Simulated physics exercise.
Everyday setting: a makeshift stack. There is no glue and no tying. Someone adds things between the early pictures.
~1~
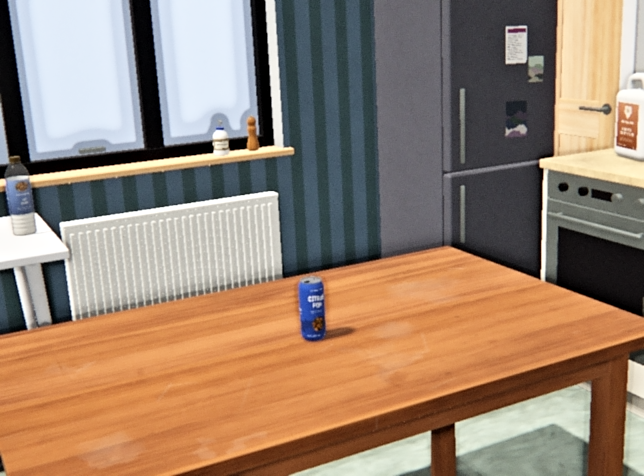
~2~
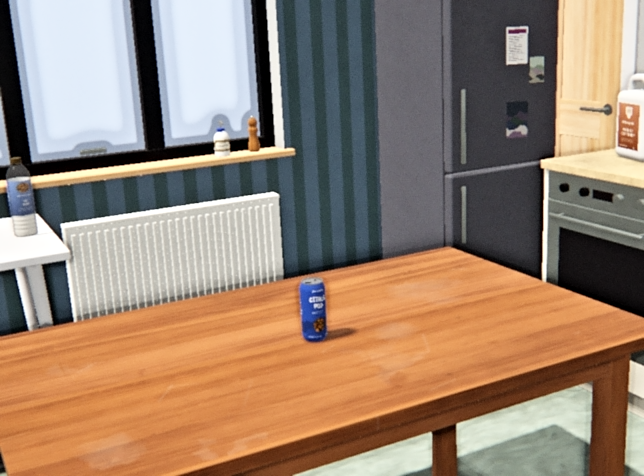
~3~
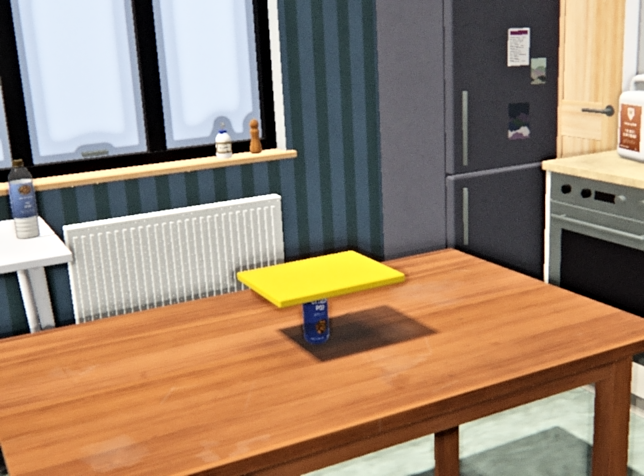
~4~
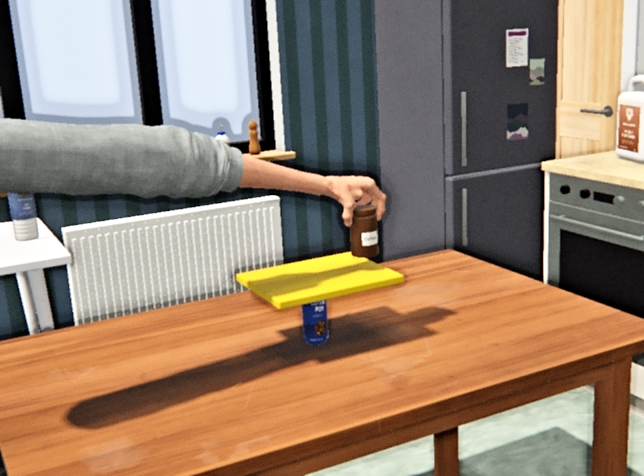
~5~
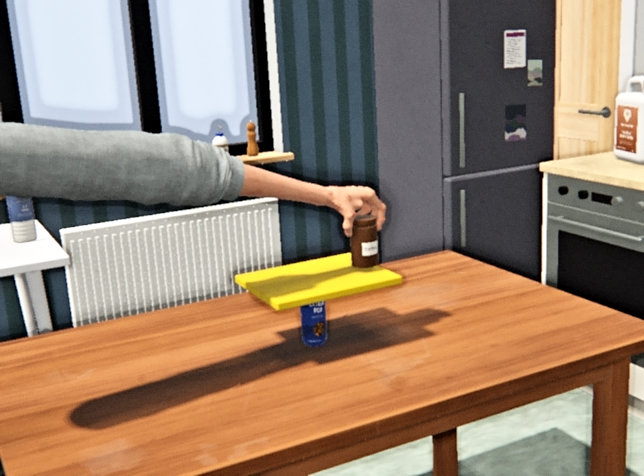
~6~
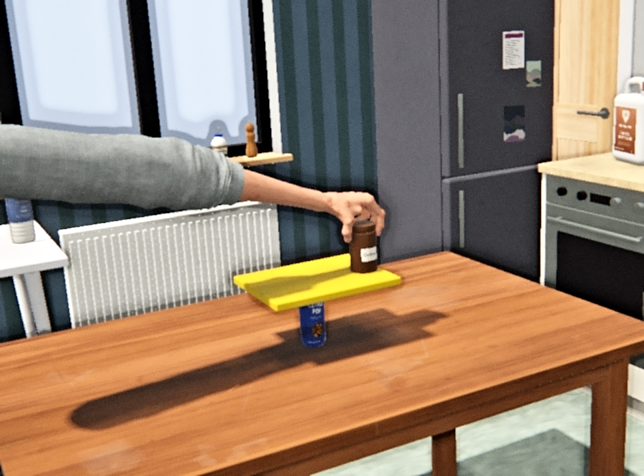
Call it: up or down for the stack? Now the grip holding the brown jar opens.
Down - it falls.
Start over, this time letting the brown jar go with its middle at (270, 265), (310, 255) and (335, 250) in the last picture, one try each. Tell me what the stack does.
The first time it collapses, the second time it stays standing, and the third time it collapses.
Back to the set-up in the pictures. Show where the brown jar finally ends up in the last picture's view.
Around (412, 314).
Then, 0.30 s past the last view, brown jar now fallen; yellow lid rocked 34° from its first pose.
Then, 0.50 s past the last view, yellow lid rocked 59° from its first pose.
Then, 0.70 s past the last view, yellow lid now fallen; blue can rocked 17° from its first pose.
Then, 0.90 s past the last view, blue can now fallen.
Finally, fallen, brown jar, blue can and yellow lid. Final places as the last picture's camera would see them, brown jar near (412, 314). The stack loses its balance.
